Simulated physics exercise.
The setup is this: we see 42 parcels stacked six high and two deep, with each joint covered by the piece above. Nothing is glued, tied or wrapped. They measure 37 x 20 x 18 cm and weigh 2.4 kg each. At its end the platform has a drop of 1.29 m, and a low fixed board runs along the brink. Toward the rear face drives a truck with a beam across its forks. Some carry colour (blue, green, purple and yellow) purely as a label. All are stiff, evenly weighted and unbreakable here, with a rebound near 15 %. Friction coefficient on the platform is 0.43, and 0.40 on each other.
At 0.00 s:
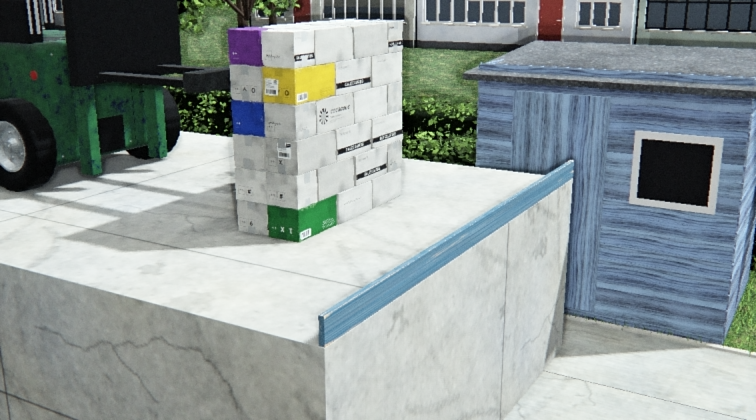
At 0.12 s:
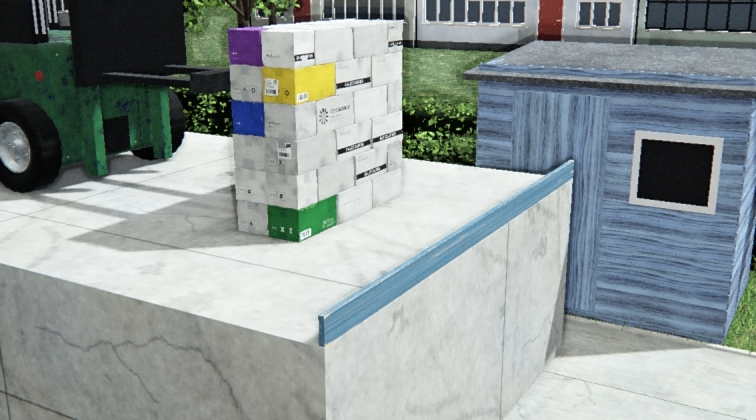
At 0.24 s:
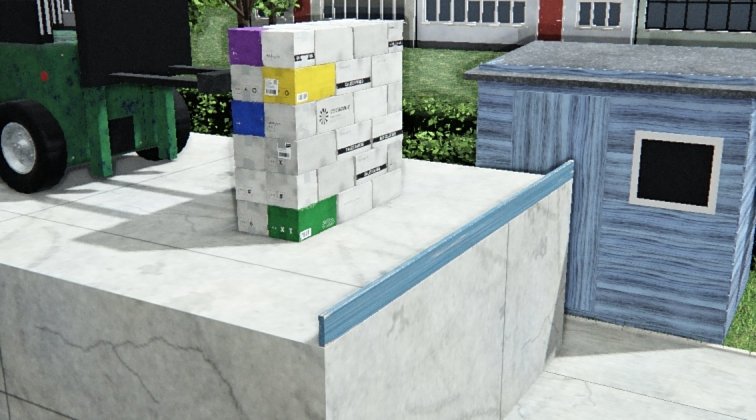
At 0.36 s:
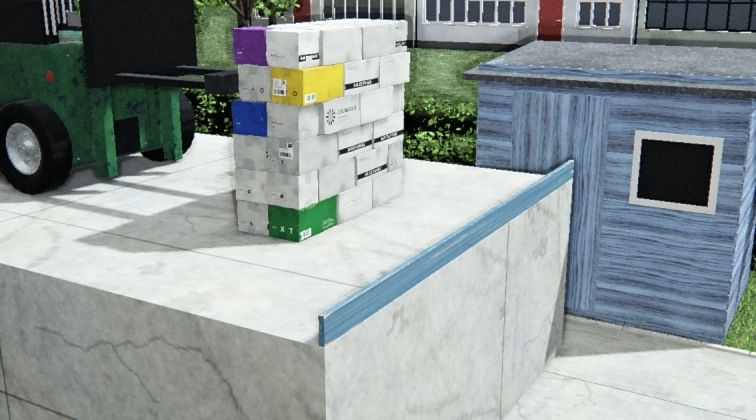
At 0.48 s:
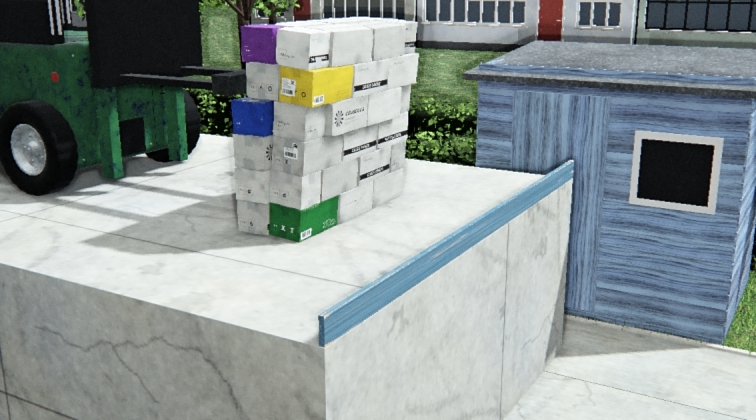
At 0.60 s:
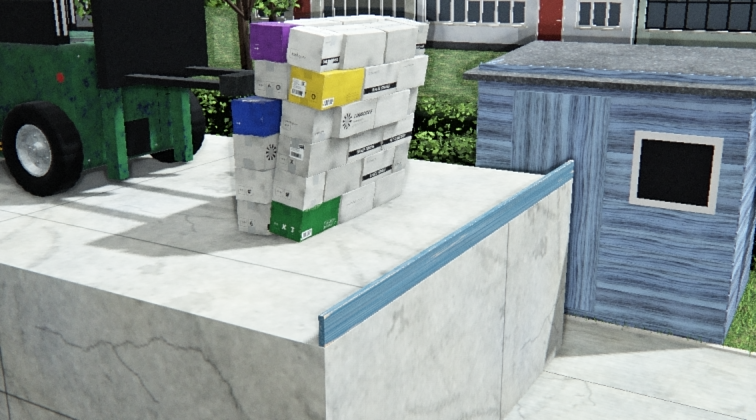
A green forklift drives in from the left and pushes the stacked boxes, which shift and lean rightward.
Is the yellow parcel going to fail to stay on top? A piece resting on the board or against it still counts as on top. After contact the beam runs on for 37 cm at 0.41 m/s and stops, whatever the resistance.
Yes, it is lost.
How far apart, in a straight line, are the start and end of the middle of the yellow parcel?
Roughly 275 centimetres.
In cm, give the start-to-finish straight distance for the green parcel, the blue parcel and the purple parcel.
Green 0 cm, blue 0 cm, purple 110 cm.
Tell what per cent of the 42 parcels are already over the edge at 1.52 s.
By then, 15 per cent.
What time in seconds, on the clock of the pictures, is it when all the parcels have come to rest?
Somewhere close to 3.0 s.
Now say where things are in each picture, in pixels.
In the first frame (each place is the centre of the face we see best), beam (193, 83) 9 cm from the stack; yellow parcel (316, 83); blue parcel (247, 119); green parcel (319, 218); all in place.
Beam (200, 84) 41 mm from the stack; yellow parcel (316, 83), in the second frame.
Beam (208, 84) 8 mm in; yellow parcel (316, 83), in the third frame.
Beam (215, 85) 57 mm in; yellow parcel (324, 84) moved 52 mm; purple parcel (248, 47) moved 31 mm; 20 have shifted, in the fourth frame.
Beam (222, 86) 11 cm in; yellow parcel (333, 86) tilted 5°; purple parcel (257, 45) moved 9 cm; steepest lean 5°, the parcel at (354, 47); 30 have shifted, in the fifth frame.
Beam (230, 86) 16 cm in; yellow parcel (344, 89) tilted 9°; purple parcel (266, 43) moved 15 cm; green parcel (321, 219) tilted 9°; steepest lean 10°, the parcel at (305, 50); 30 have shifted, in the sixth frame.
By 1.04 s, none of the 42 parcels over the edge, 29 disturbed; yellow parcel tilted 38°, 14 cm lower; purple parcel tilted 12°.
By 1.52 s, 6 of the 42 parcels over the edge; yellow parcel upside down; purple parcel on its side.
When it is over (3.3 s), 8 of the 42 parcels over the edge; yellow parcel upside down; purple parcel on its side; blue parcel unmoved. In pixels of the last frame, middles, purple parcel near (296, 252).
